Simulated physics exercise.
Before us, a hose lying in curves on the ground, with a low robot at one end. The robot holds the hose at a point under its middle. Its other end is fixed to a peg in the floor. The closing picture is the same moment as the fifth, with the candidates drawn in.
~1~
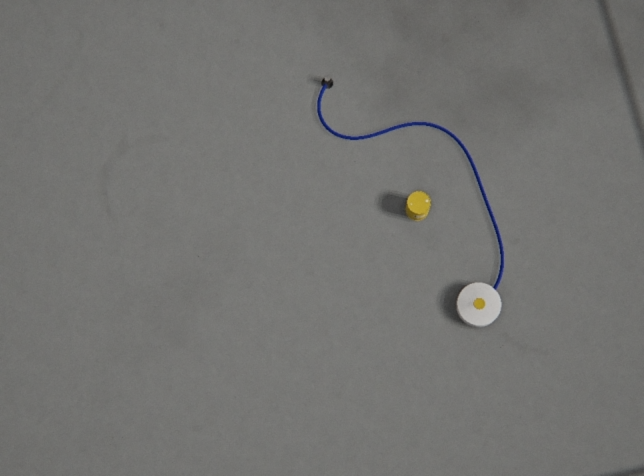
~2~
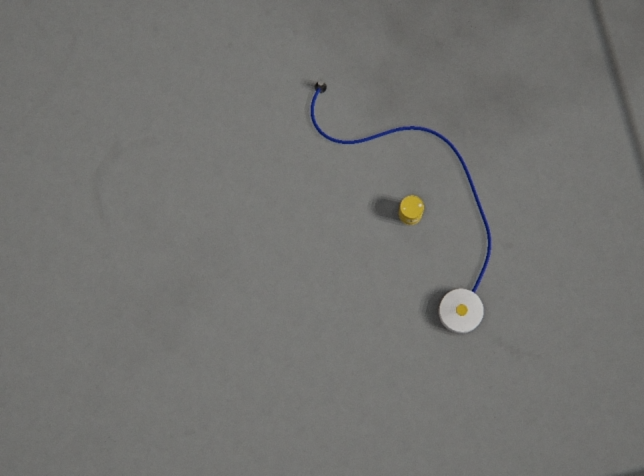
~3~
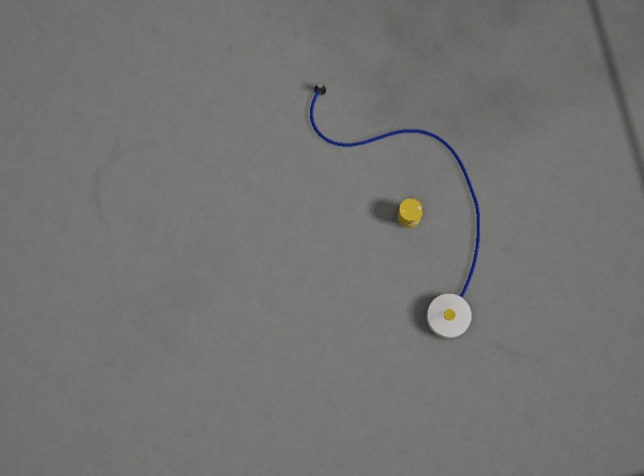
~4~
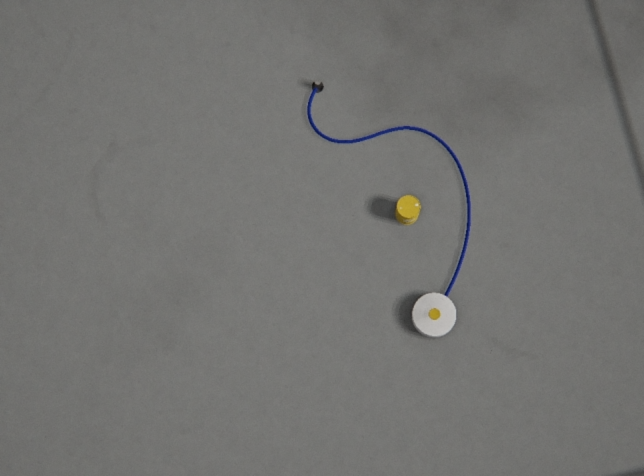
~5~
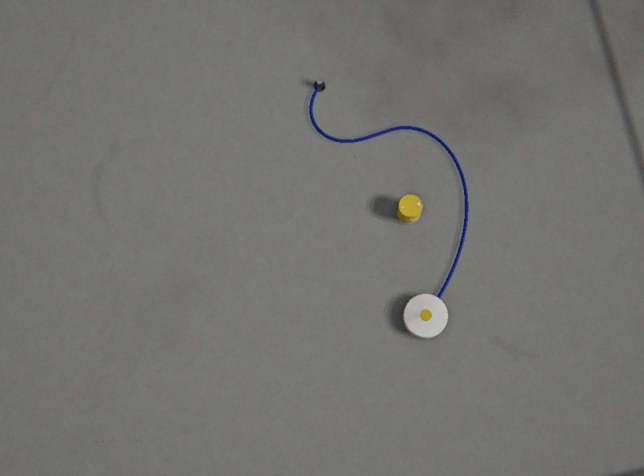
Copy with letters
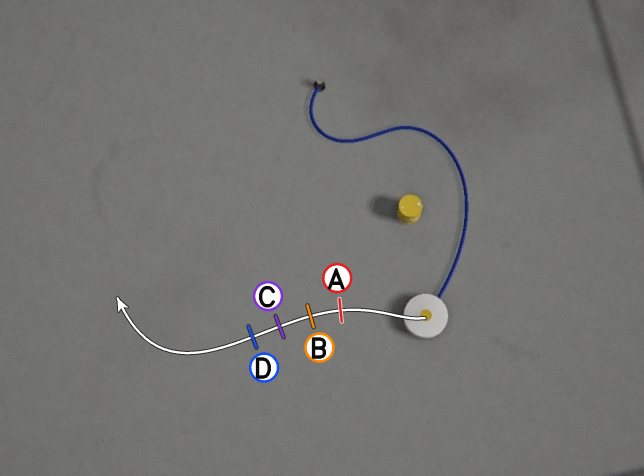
On a gray floor, a round white robot holding one end of a curving blue hose slid a short way left, bending the hose's lower part around while a small yellow keg stood nearby.
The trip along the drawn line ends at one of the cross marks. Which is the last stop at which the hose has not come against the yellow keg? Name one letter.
As far as tick A.
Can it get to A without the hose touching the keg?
Yes.
On the copy, A at (341, 310); B at (311, 316); C at (280, 327); D at (252, 337); the route from (425, 318) via (256, 336) to (118, 298).
On A. First, robot (397, 314), middle of the hose (441, 149).
Then, robot (366, 309), middle of the hose (439, 154).
Finally, robot (341, 309), middle of the hose (434, 160); nothing has been touched.
By contrast, B brings the hose against the keg; C brings the hose against the keg; D brings the hose against the keg.
